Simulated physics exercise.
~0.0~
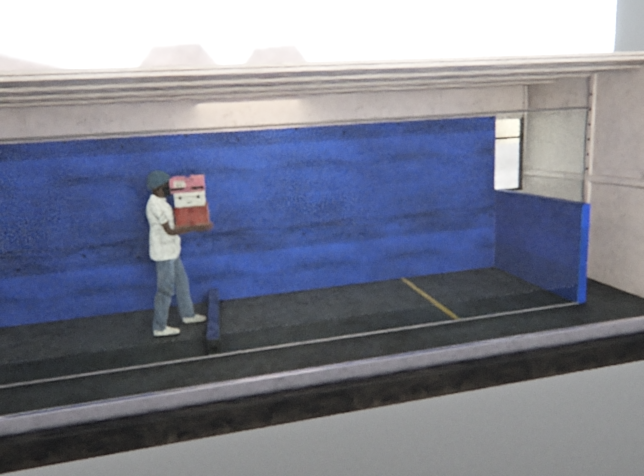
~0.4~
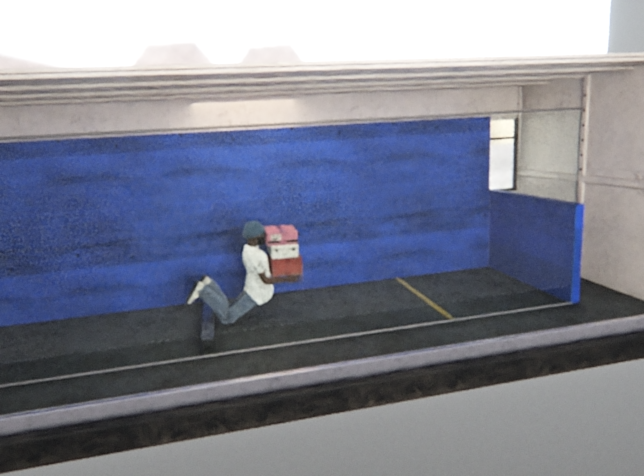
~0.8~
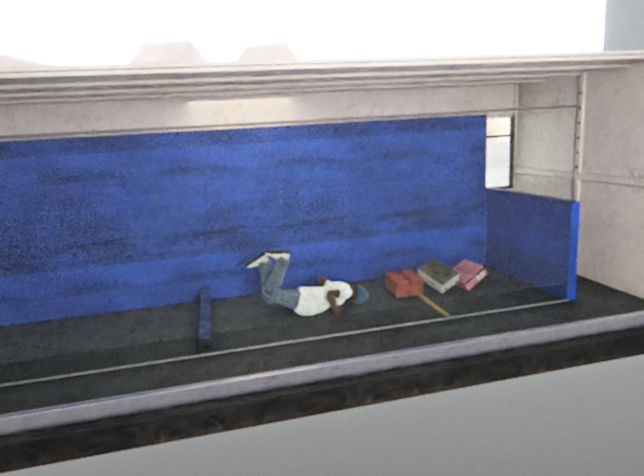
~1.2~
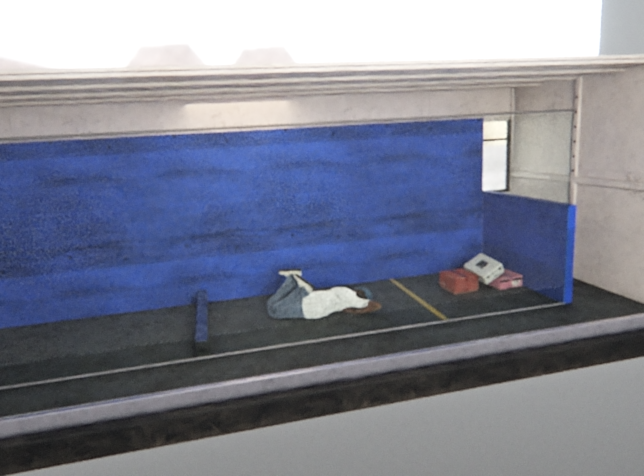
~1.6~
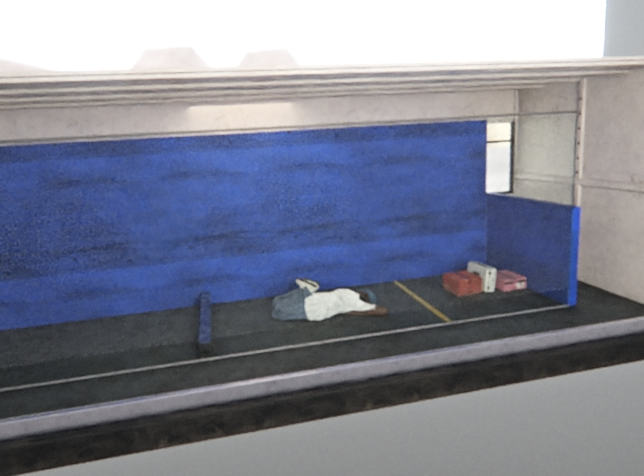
A limp figure in a white shirt, jeans and a dark cap, holding a stack of red, white and pink boxes, tips to the right inside an open-sided rail car with a blue back wall. The figure pitches forward over a low blue bar, legs bent behind, with the stack still upright in front. The body drops flat on its front while the boxes spill apart toward the yellow line on the dark floor. They carry on over it, the white one tumbling between the others. Finally, all three boxes rest beyond the line, and the figure lies face down, head just short of it.
